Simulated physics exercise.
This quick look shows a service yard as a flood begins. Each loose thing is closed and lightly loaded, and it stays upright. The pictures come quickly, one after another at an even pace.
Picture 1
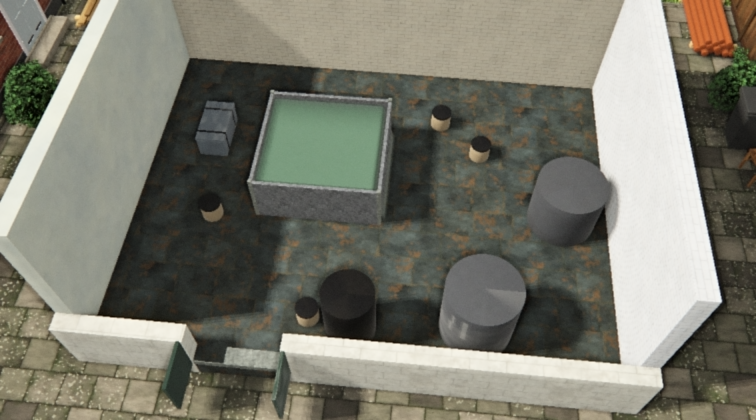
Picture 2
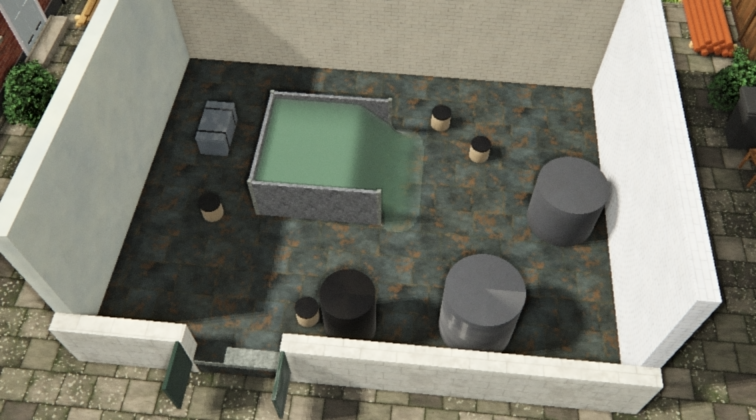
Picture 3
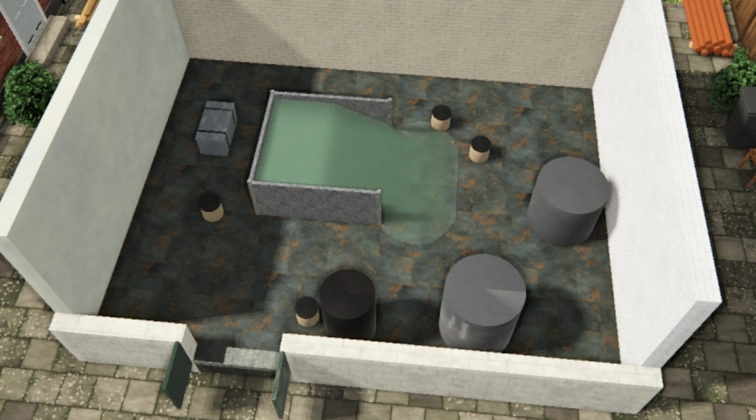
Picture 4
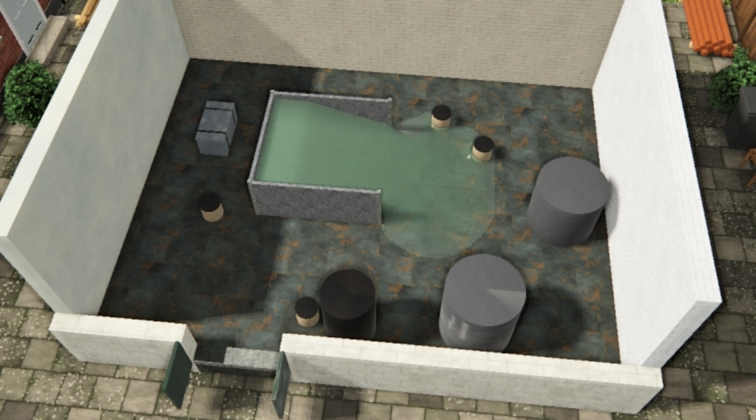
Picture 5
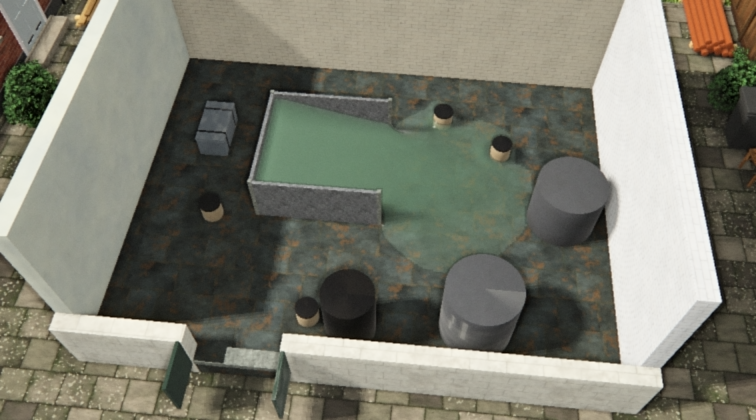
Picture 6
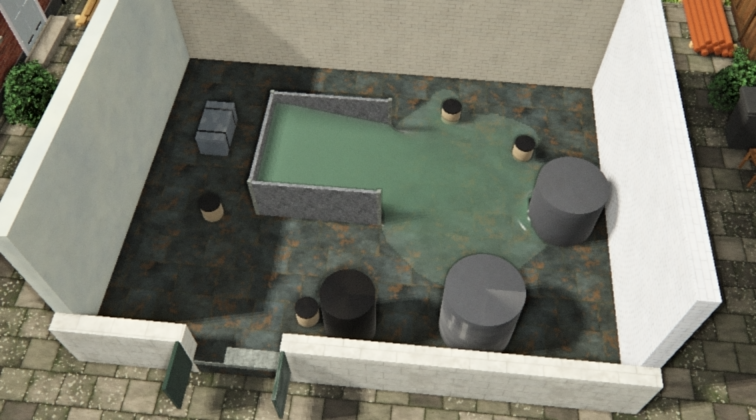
The video shows a walled yard with a tank of green water whose right side opens, letting the water spread rightward across the dark floor, shifting one small pail to the right, then another slightly, while the large cylinders stay still.
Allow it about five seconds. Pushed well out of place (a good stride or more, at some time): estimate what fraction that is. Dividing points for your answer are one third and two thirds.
Answer: A share between one and two thirds.
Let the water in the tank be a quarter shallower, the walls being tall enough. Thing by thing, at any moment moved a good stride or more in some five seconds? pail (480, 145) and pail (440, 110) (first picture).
Taking them in order, went the full length and then went the full length.
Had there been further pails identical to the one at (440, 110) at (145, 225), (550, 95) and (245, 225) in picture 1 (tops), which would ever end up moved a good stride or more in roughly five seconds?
The first sits tight, the second travels far, the third sits tight.
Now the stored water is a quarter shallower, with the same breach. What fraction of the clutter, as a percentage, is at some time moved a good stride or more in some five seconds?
Estimate: Around 40 in a hundred.
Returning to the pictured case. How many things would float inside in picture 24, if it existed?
Well, I'd say 2.
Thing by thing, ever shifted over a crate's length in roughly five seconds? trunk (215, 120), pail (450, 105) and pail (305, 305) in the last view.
Object by object as listed: Kept nearby, then got well clear, then kept nearby.
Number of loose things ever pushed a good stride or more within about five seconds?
I make it 2 in total.
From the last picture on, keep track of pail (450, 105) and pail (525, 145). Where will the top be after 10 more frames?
First object near (559, 74); second object near (583, 76).
A moment on, 2 of 5 are well off their spots; 0 afloat.
Next, 2 of 5 are well off their spots; 2 afloat.
Later, 2 of 5 are well off their spots; 2 afloat.
In the end, 2 of 5 are well off their spots, and 2 have been at some point; 2 afloat.
